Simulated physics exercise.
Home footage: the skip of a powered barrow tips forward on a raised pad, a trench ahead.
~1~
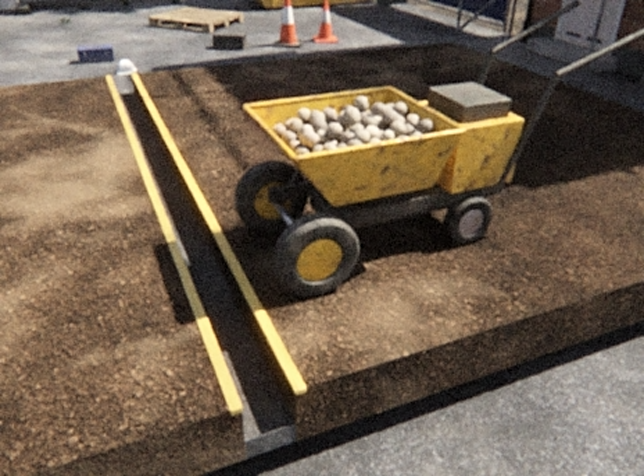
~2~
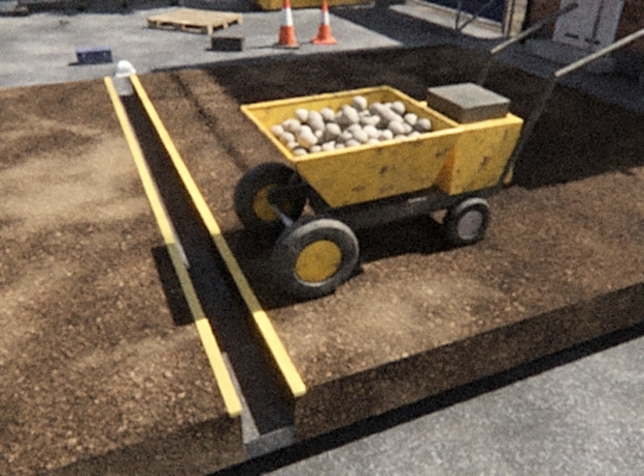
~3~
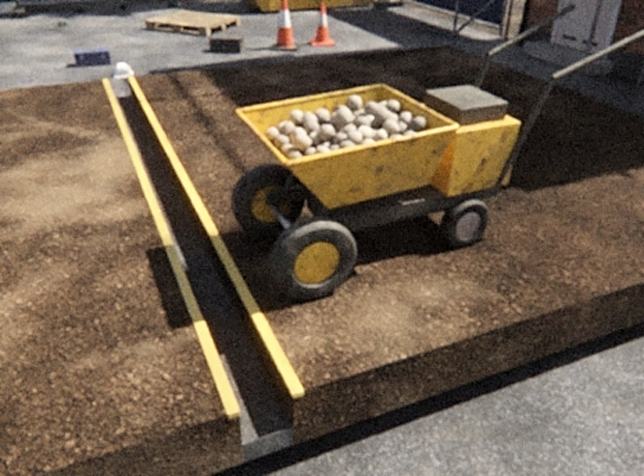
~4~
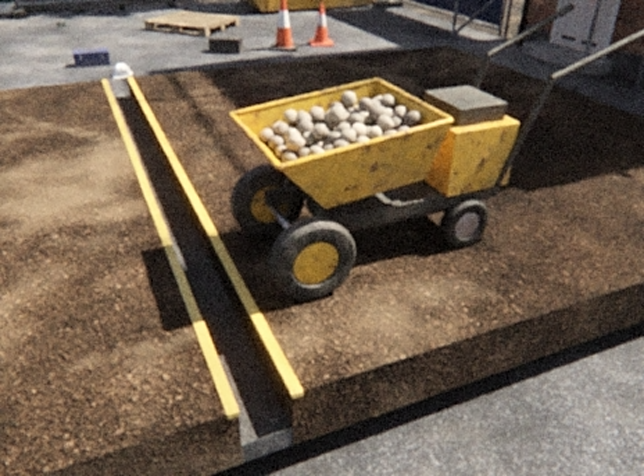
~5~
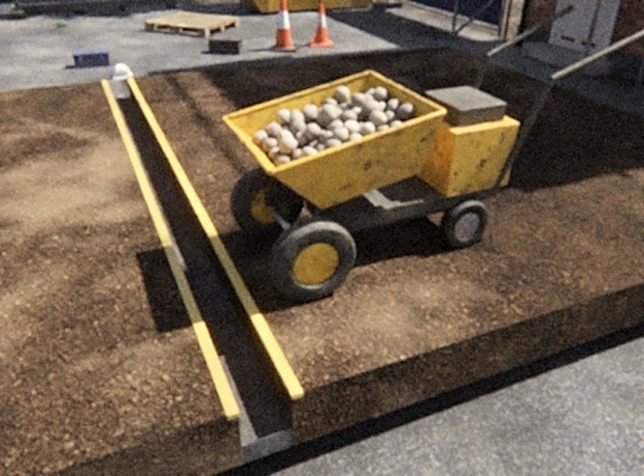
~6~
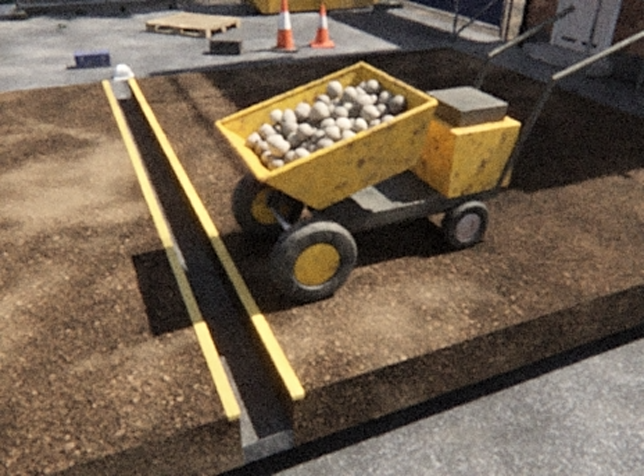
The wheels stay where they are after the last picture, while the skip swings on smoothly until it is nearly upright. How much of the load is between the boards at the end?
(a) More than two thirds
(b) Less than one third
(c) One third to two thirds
Answer: B.
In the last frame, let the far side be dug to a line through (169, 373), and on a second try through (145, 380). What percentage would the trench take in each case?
I'd put it near 50 in a hundred, then near 80 in a hundred.
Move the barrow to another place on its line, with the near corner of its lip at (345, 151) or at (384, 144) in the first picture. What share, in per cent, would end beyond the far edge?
You'd get 40 in a hundred the first time and 10 in a hundred the second.
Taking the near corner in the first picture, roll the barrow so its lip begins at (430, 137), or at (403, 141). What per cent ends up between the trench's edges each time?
First spot: Roughly 30 percent; second spot: Roughly 50 percent.
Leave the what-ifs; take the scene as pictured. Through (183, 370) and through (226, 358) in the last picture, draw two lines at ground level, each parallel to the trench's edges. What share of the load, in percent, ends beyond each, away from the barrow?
Roughly 70 per cent, then roughly 80 per cent.
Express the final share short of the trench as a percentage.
I'd put it at some 0 per cent of the load.
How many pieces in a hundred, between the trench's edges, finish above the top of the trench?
My figure is near 0 per cent.
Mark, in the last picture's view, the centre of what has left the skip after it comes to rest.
Close to (134, 295), more or less.
Shortly afterwards, skip tipped steeply; the whole lot in the skip.
Next, skip tipped steeply; the bulk in the skip; a little beyond it; a little falling.
Some moments later, skip tipped right over; a little in the skip; a little in or heaped over the trench; the bulk beyond it.
In the end, skip tipped right over; only a few in the skip; a little in or heaped over the trench; the bulk beyond it.
